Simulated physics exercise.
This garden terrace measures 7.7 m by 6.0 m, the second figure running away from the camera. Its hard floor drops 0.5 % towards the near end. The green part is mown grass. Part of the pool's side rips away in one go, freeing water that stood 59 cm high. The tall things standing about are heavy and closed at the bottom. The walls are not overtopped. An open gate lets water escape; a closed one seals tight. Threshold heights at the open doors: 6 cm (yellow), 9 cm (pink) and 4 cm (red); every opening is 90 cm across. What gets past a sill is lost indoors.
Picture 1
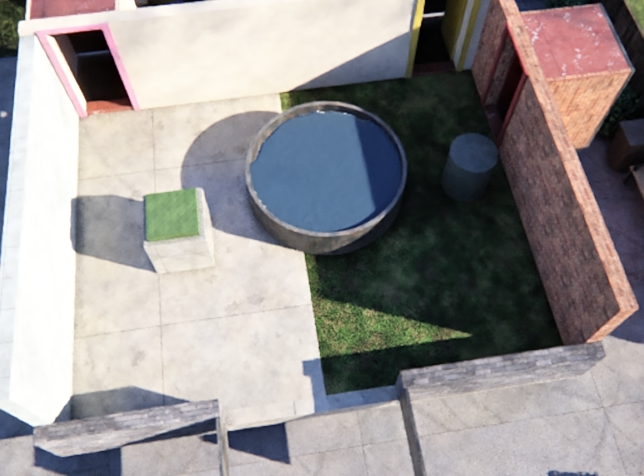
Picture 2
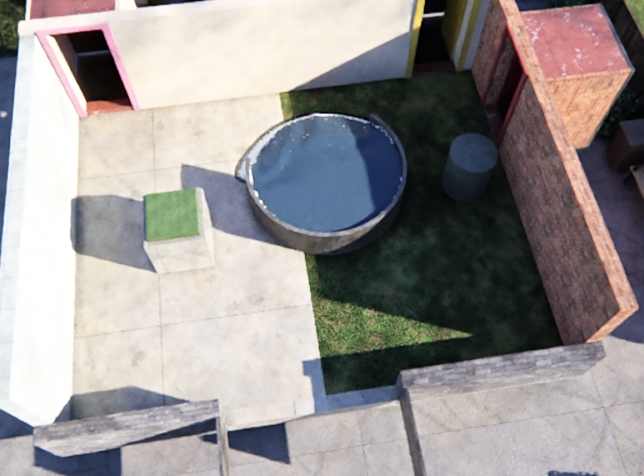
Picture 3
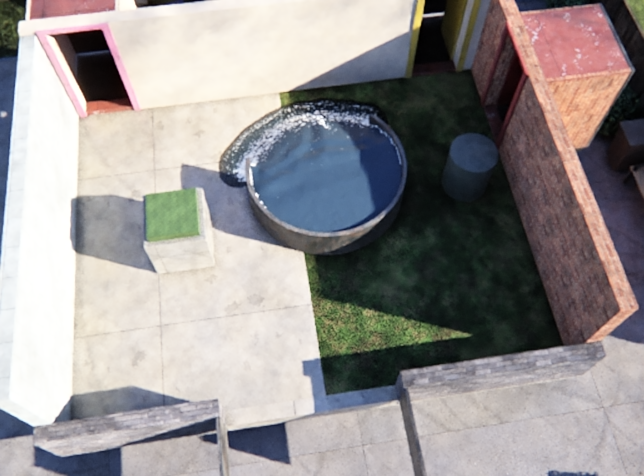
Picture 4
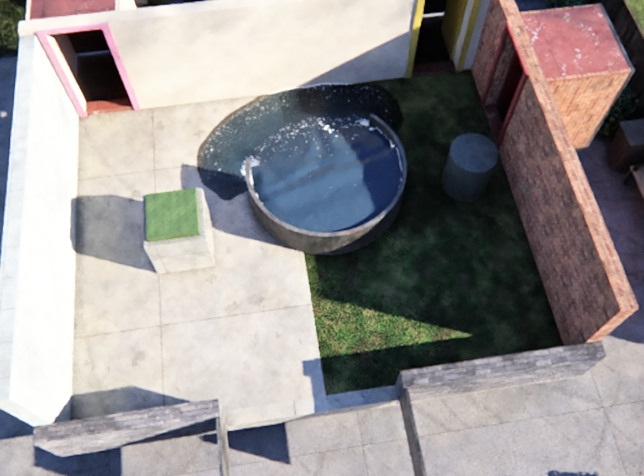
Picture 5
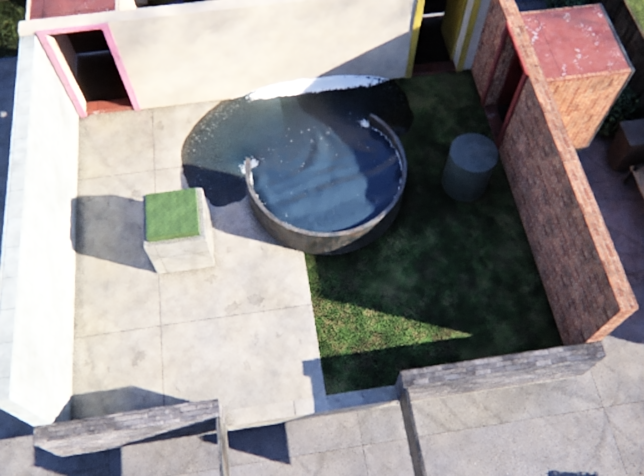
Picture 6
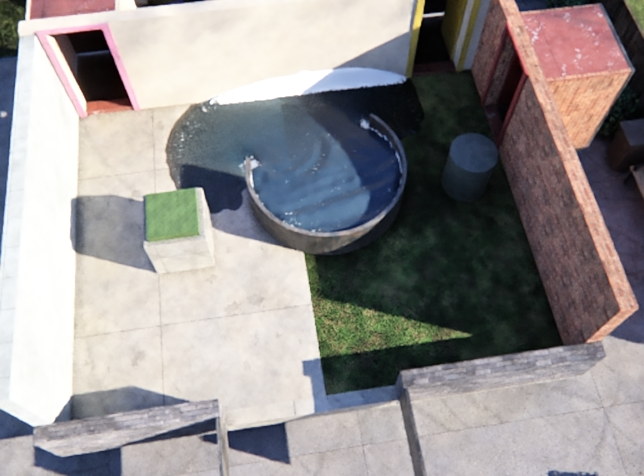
A walled garden terrace, half pale paving and half dark green grass, is seen from high above by a camera that stays still. A round grey pool of blue water stands mid-terrace, with a grass-topped pale block to its left, a grey-green cylinder and brick wall to its right, and pink-framed and yellow-framed doorways behind. The pool's far side opens, and foaming water pours out, spreading in a dark sheet over paving and grass to the back wall.
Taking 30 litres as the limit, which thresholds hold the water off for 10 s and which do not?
The water let in: At the yellow door it passes the limit; at the pink door it goes over the limit; at the red door it exceeds the limit.
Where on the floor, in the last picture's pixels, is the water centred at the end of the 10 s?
Near (289, 228).
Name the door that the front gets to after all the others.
It is the red one.
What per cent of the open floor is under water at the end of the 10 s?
Near 100 per cent is wet.
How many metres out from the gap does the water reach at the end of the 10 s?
About 6.4 m.
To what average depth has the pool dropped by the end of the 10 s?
Roughly 6 cm on average.
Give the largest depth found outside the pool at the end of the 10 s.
About 10 cm.
A moment later water covers 25 % of the floor and is deepest (44 cm) near (278, 100); yellow door 9 cm at the sill, 0 L in, pink door 10 cm at the sill, 0 L in, red door not reached.
Soon after water covers 30 % of the floor and is deepest (34 cm) near (89, 130); yellow door 9 cm at the sill, 3 L in, pink door 16 cm at the sill, 2 L in, red door 8 cm at the sill, 0 L in.
Next water covers 50 % of the floor and is deepest (28 cm) near (89, 130); yellow door 13 cm at the sill, 22 L in, pink door 20 cm at the sill, 54 L in, red door 14 cm at the sill, 41 L in.
Later on water covers 75 % of the floor and is deepest (21 cm) near (72, 433); yellow door 9 cm at the sill, 66 L in, pink door 12 cm at the sill, 125 L in, red door 11 cm at the sill, 126 L in.
At the end water covers 100 % of the floor and is deepest (10 cm) near (72, 433); yellow door 6 cm at the sill, 77 L in, pink door 7 cm at the sill, 131 L in, red door 7 cm at the sill, 170 L in.
